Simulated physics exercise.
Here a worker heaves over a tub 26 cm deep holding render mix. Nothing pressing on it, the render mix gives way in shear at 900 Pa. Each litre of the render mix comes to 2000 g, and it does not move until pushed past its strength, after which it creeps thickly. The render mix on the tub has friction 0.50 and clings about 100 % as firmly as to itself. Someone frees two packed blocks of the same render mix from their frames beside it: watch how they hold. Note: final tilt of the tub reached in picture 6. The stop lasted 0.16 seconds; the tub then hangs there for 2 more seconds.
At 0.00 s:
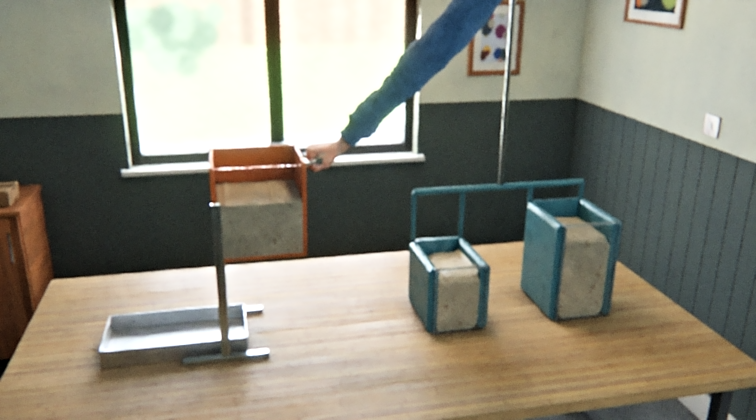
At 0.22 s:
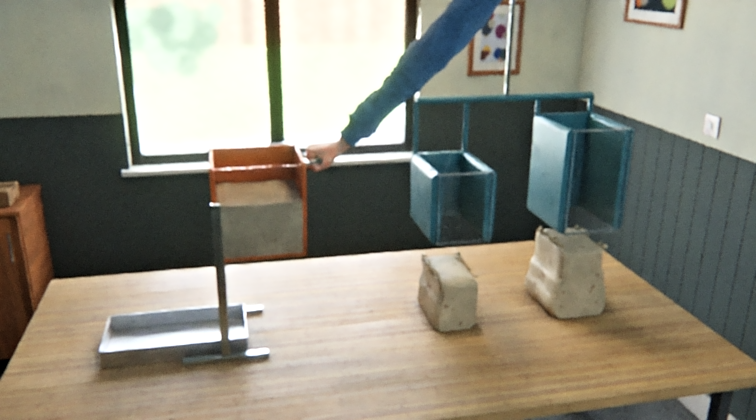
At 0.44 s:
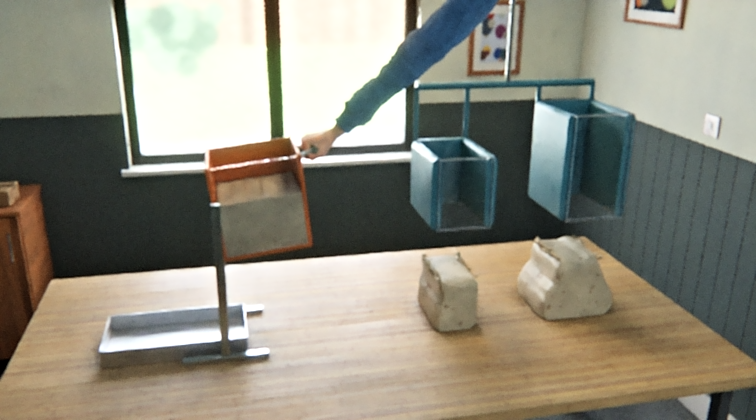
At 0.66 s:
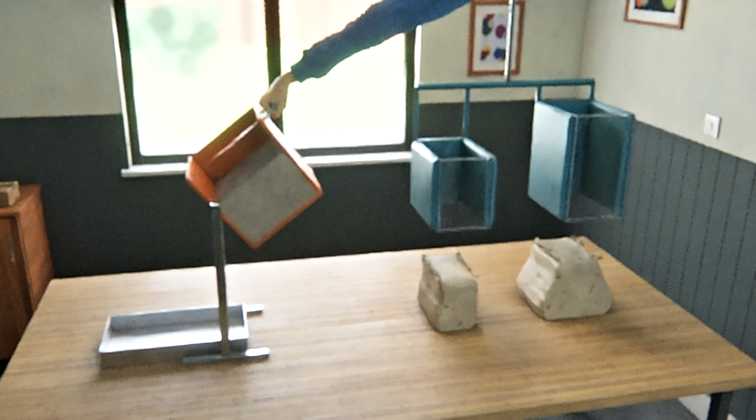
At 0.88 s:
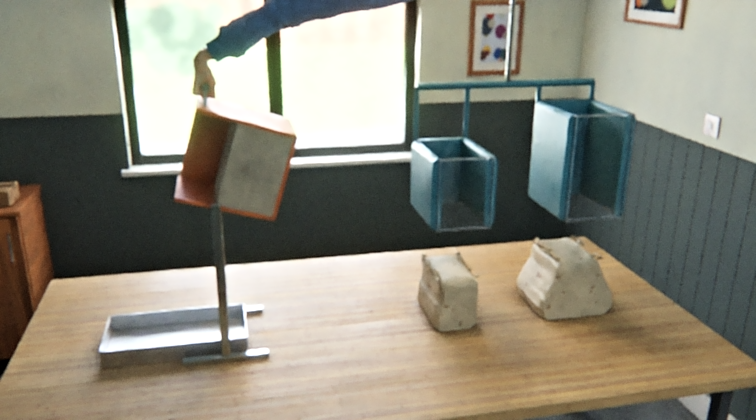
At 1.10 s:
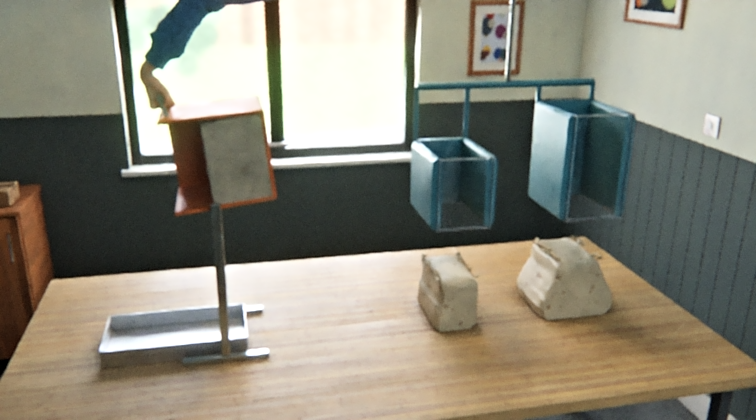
Blue-sleeved arm tilting an orange tub of grey material leftward above a tray, after teal moulds rise off two blocks, one slumping.
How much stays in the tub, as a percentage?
100 %.
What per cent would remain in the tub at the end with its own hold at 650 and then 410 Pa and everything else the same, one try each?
Result: 70 % for the first case, 55 % for the second.
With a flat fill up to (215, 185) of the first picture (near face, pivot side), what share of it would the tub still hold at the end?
In that case, around 65 percent.
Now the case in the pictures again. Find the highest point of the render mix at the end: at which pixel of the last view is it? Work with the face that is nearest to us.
Roughly at pixel (221, 145).
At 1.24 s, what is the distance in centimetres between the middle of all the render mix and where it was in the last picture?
Looks like around 2 cm to me.
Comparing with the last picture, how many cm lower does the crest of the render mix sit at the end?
7 cm or so.
By 1.24 s, the tub is at 95 degrees and holds 100 %.
By 1.41 s, the tub is at 95 degrees and holds 100 %.
By 1.58 s, the tub is at 95 degrees and holds 100 %.
By 1.75 s, the tub is at 95 degrees and holds 100 %.
By 3.10 s, at the end, the tub is at 95 degrees and holds 100 %.
